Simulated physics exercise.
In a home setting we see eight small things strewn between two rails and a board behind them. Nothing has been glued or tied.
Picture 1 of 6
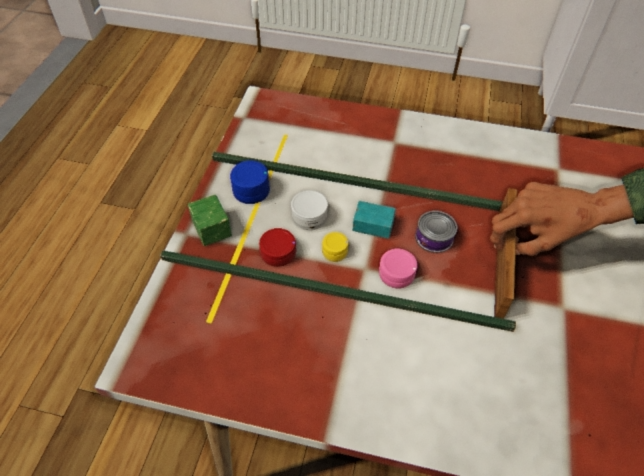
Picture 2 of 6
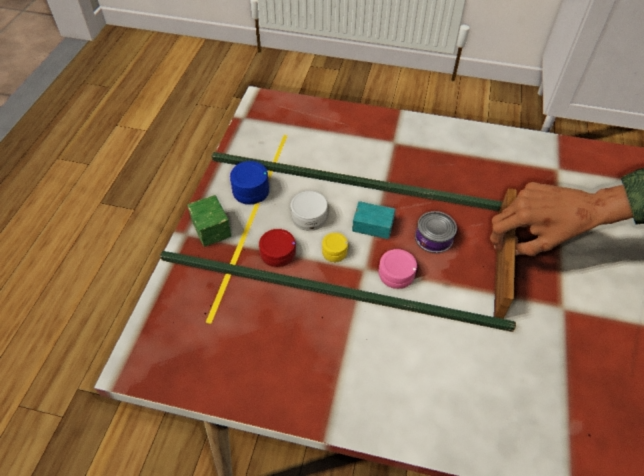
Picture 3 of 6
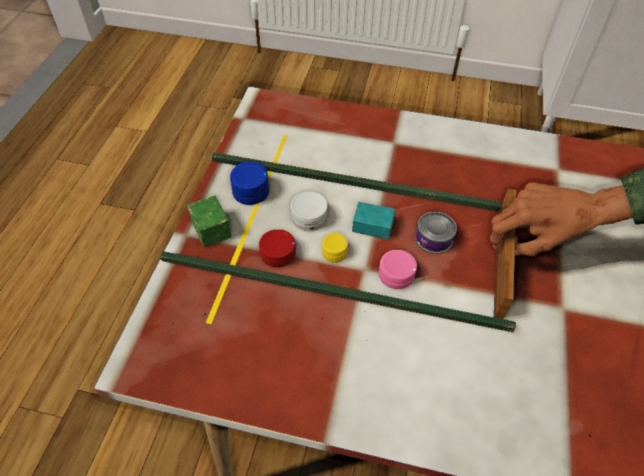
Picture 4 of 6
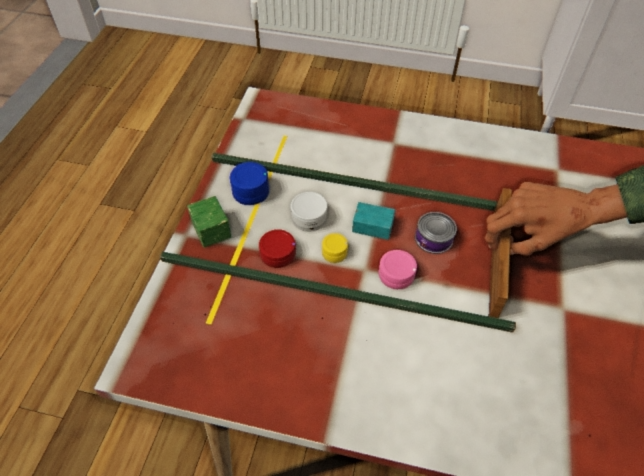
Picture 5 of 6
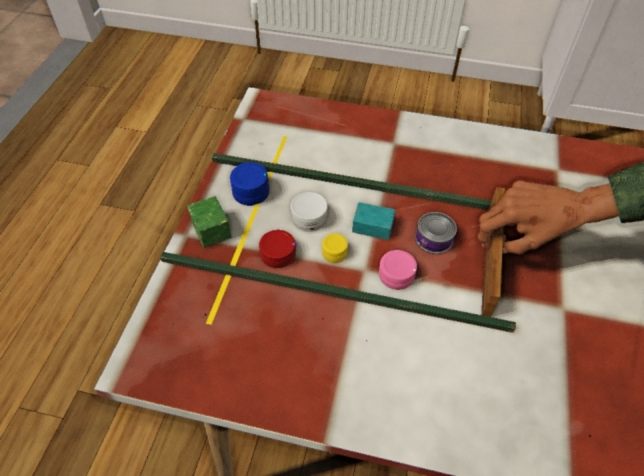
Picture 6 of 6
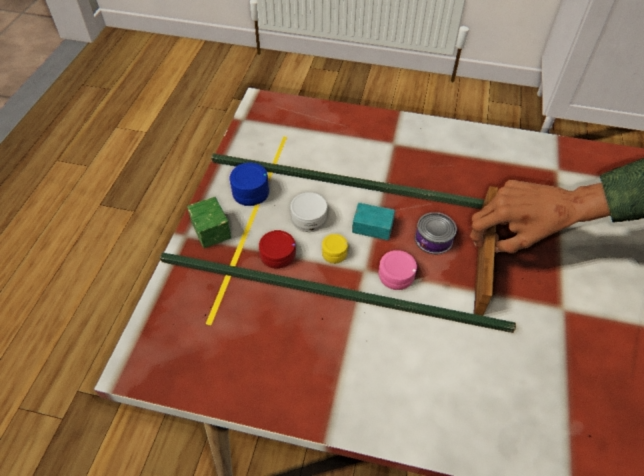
A hand at the right grips an upright wooden board on a red-and-white checked tabletop, seen from above at an angle in a wood-floored room with a radiator. Between two dark green rails sit a green block, blue, white, red, yellow and pink round pieces, a turquoise block and a purple tin, with yellow tape at left. The hand slides the board slightly leftward, while the objects and camera stay still.
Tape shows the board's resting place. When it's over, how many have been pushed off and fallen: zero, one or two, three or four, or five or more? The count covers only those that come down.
Overboard: One to two.
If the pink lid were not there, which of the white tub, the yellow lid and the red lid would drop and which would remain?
White tub: Down; yellow lid: Still up; red lid: Still up.
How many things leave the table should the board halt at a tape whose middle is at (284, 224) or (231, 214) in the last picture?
The counts: 0 and 4.
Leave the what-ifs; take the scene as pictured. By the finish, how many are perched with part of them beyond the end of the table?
That would be 1.
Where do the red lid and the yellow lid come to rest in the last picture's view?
Listed in order, first is (187, 240) and the other is (215, 221).
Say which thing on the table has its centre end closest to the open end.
Result - foremost is the turquoise block.
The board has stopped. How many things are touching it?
It touches 2.
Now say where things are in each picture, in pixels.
In the first frame, green block (210, 220); blue lid (250, 182); red lid (278, 247); board (506, 251); tape (253, 216).
In the second frame, blue lid (250, 183); purple tin (436, 232).
In the third frame, red lid (278, 248); yellow lid (335, 248).
In the fourth frame, green block (210, 222); pink lid (398, 270).
In the fifth frame, blue lid (250, 184); turquoise block (374, 221).
In the sixth frame, green block (210, 222); blue lid (250, 185); red lid (277, 249); board (486, 249); tape (252, 218).
A little later, none off yet; green block at rest near (210, 222); blue lid at rest near (250, 185); red lid at rest near (277, 249).
Next, none off yet; green block at rest near (210, 222); blue lid at rest near (247, 183); red lid at rest near (277, 249).
Later still, none off yet; green block shifted about its own width near (177, 232); blue lid moving near (244, 180); red lid shifted about its own width near (221, 244).
When it is over, the number that fall off is one or two; down, white tub and green block.
